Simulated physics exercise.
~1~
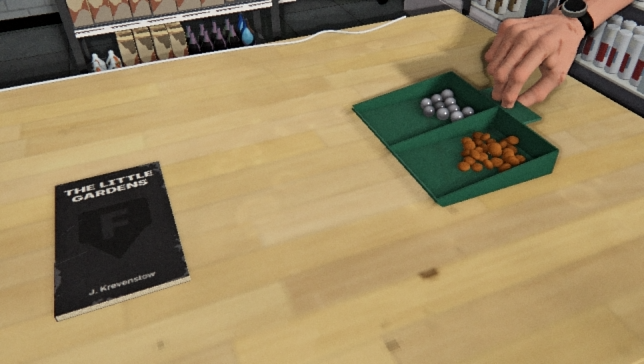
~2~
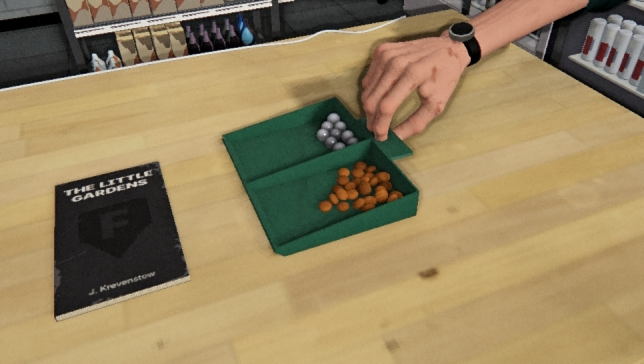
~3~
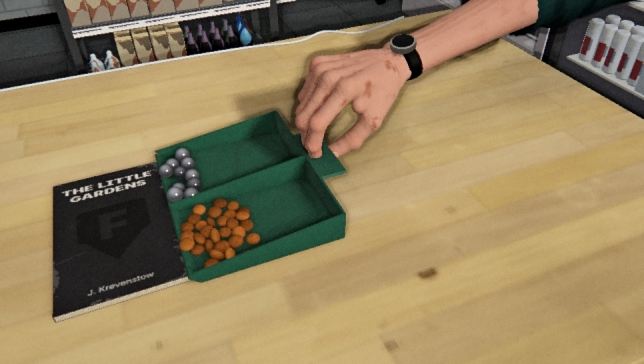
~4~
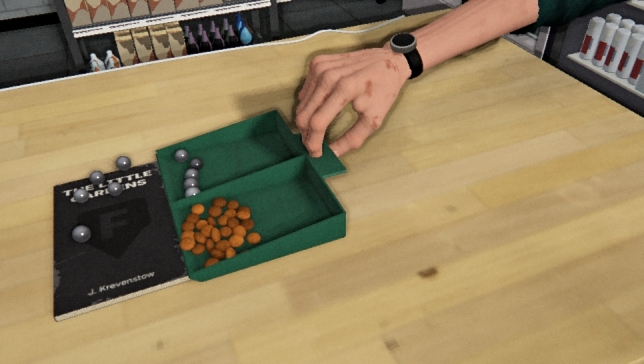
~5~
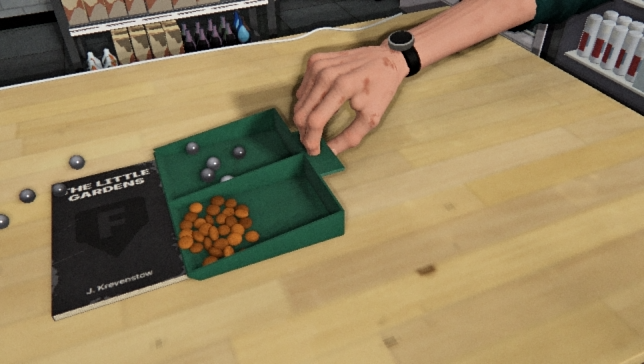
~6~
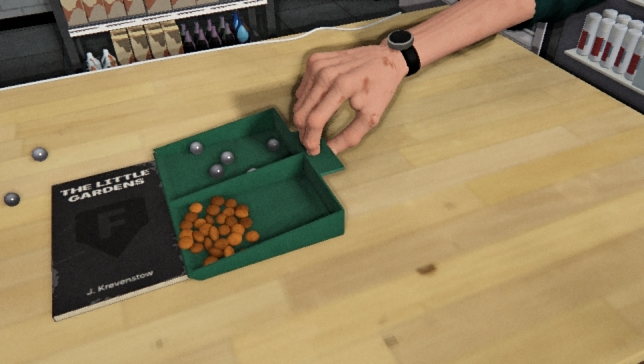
The clip shows a hand sliding a green divided tray of grey balls and orange pieces leftward across a wooden table until it stops against a thin black book. The orange pieces bunch near the front rim and stay in, while several grey balls roll out over the book.
